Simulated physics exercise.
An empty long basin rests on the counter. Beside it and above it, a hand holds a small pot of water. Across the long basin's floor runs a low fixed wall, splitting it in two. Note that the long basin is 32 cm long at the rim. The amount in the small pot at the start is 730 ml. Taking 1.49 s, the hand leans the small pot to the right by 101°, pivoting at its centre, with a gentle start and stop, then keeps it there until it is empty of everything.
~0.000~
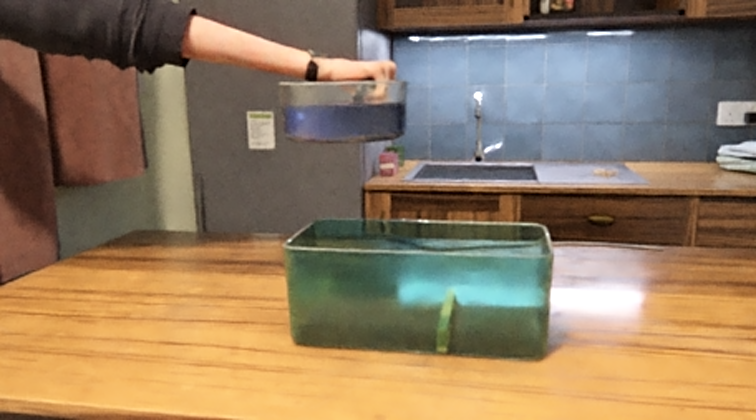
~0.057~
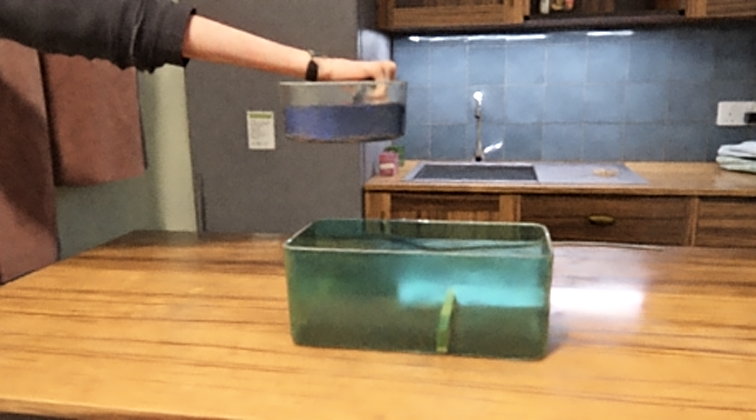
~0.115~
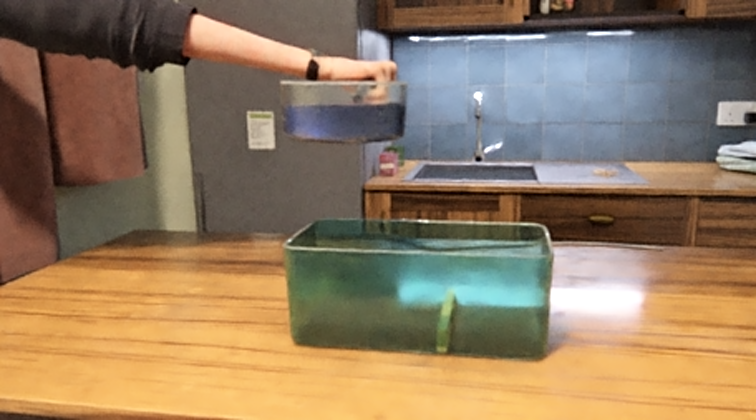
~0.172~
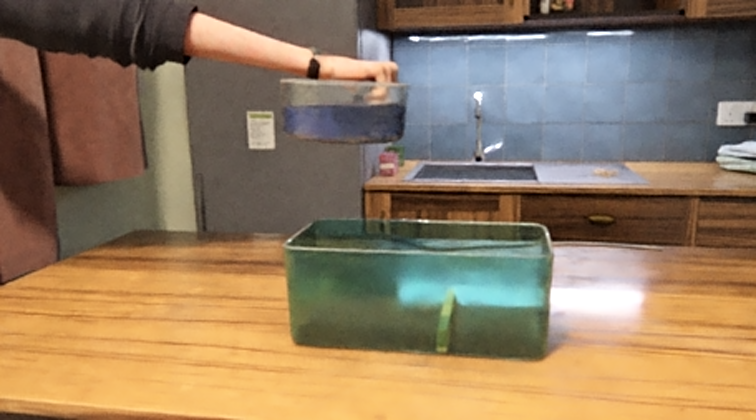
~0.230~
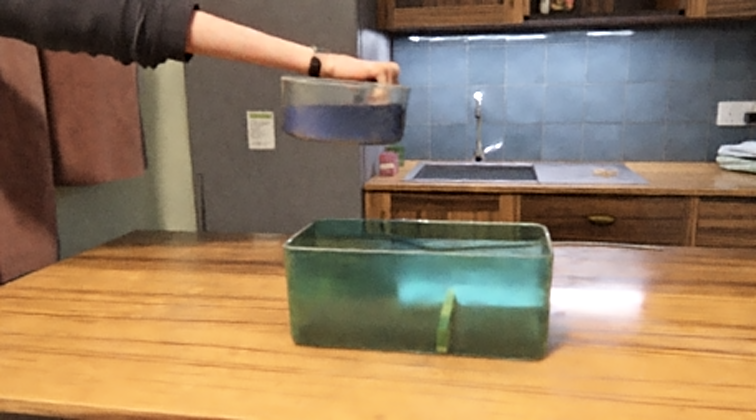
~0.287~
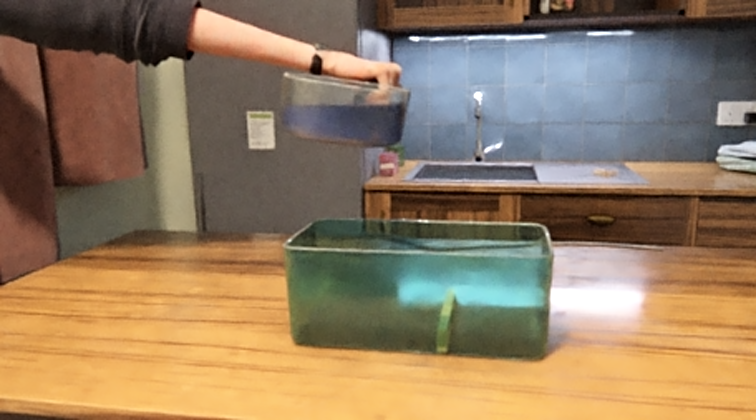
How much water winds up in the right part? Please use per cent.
About 57 per cent.
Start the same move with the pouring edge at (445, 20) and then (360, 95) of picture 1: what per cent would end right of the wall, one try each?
The first try gives around 70 percent, the second around 10 percent.
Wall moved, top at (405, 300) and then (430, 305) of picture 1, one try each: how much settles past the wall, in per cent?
I'd say 90 percent on the first go, 75 percent on the next.
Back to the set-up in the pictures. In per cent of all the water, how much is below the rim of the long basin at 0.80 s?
Fraction in basin: Approx. 6%.
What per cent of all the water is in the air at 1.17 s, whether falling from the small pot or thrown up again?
Roughly 12 %.
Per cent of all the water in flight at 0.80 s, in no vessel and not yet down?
About 28 per cent.
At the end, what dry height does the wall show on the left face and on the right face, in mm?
For the left, around 18 mm; for the right, around 6 mm.
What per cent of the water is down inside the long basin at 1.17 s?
About 74 %.
After 0.80 s the tilt is 56° and 66 per cent is still to pour, 2 is left of the wall and 3 right of it.
After 1.17 s the tilt is 90° and 14 per cent is still to pour, 18 is left of the wall and 56 right of it.
After 1.56 s the tilt is 101° and 1 per cent is still to pour, 41 is left of the wall and 56 right of it.
After 1.99 s the tilt is 101° and 0 per cent is still to pour, 42 is left of the wall and 57 right of it.
In the end 43 per cent lies left of the wall, 57 right of it and 1 outside.
